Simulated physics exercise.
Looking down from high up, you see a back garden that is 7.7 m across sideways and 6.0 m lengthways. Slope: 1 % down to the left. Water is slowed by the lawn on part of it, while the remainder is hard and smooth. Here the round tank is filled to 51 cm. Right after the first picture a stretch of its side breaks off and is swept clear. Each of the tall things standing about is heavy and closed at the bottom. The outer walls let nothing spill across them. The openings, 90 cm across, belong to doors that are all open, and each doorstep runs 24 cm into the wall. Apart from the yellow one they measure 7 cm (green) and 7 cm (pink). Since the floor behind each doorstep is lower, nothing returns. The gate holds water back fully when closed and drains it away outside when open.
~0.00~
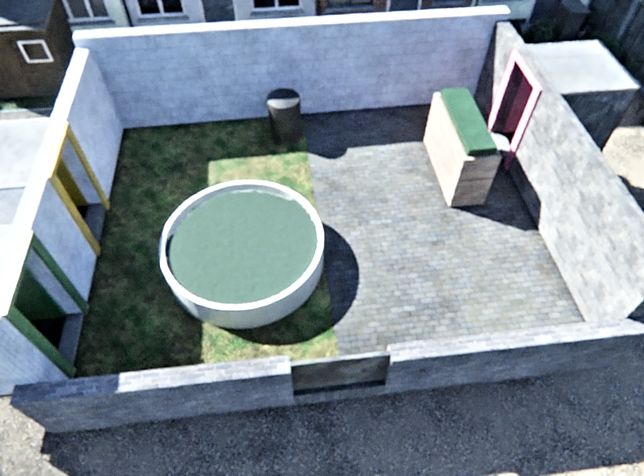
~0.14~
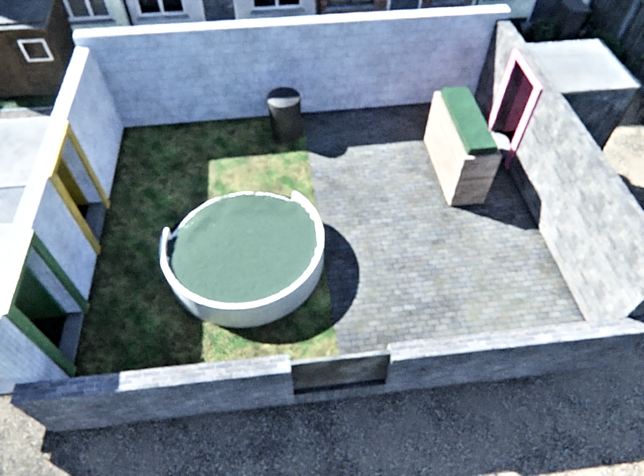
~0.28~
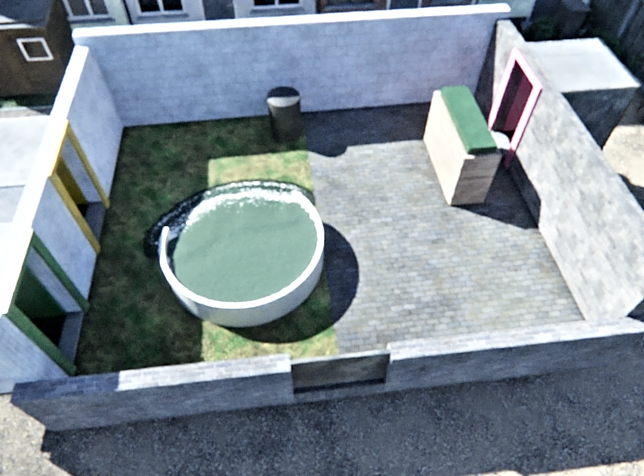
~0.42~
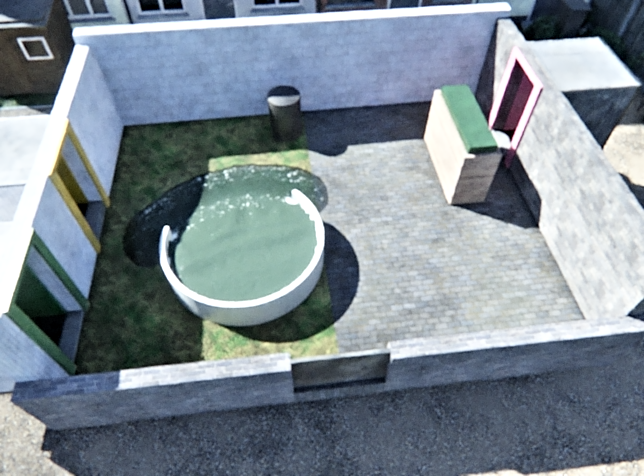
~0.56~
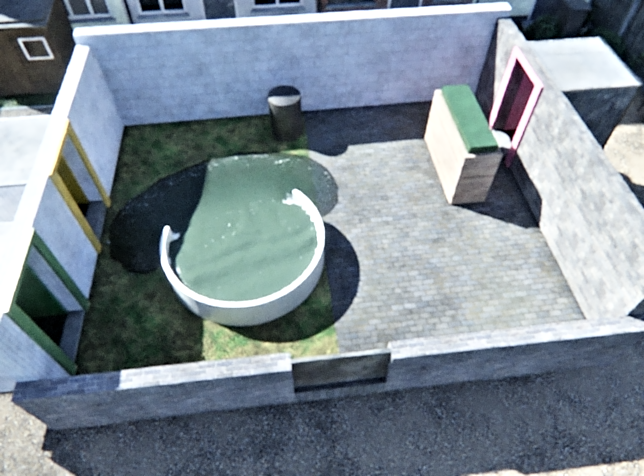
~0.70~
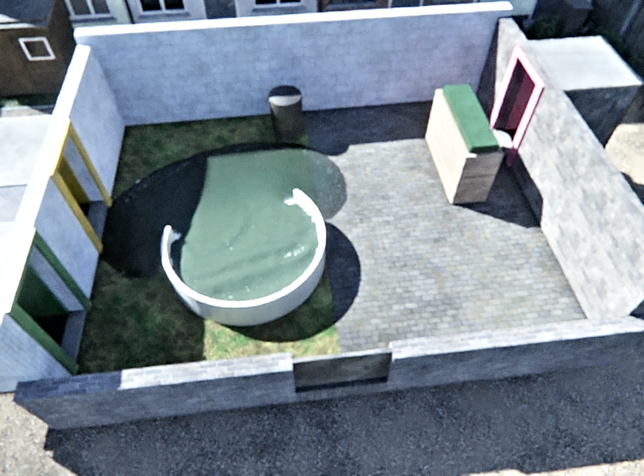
Water pouring from a gap in the far side of a round tank, spreading across lawn and paving to the yellow door.
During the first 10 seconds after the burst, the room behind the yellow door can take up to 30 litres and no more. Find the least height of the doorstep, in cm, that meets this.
The doorstep would need to be roughly 10.5 cm high.
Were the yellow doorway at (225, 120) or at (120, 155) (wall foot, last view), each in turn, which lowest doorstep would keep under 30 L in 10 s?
Roughly 17 cm for the first and 19 cm for the second.
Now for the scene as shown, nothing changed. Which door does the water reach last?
Pink door.
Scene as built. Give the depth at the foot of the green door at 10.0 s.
Some 9.5 cm.
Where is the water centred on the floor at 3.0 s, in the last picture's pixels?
The water's centre is at about (218, 178).
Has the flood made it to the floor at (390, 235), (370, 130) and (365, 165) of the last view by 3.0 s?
In turn: Still dry, flooded, under water.
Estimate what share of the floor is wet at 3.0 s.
Around 45 per cent of the free floor.
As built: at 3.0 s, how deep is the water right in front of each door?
Green door 2 cm, yellow door 11 cm, pink door 0 cm.
After 1.4 s water covers 30 % of the floor, deepest (20 cm) near (217, 206); 14 cm at the yellow door, 0 litres in over its 21 cm doorstep.
After 3.0 s water covers 45 % of the floor, deepest (34 cm) near (126, 127); 11 cm at the yellow door, 0 litres in over its 21 cm doorstep.
After 10.0 s water covers 95 % of the floor, deepest (10 cm) near (69, 403); 8 cm at the yellow door, 0 litres in over its 21 cm doorstep.
At the yellow door as built, the water arrived by 0.7 s and peaked near 16 cm at 1.2 s.
Run again over the same 10 s with other heights there, 56 litres in over 9 cm, 12 litres over 12.5 cm. The limit of 30 litres is kept from about 10.5 cm up.
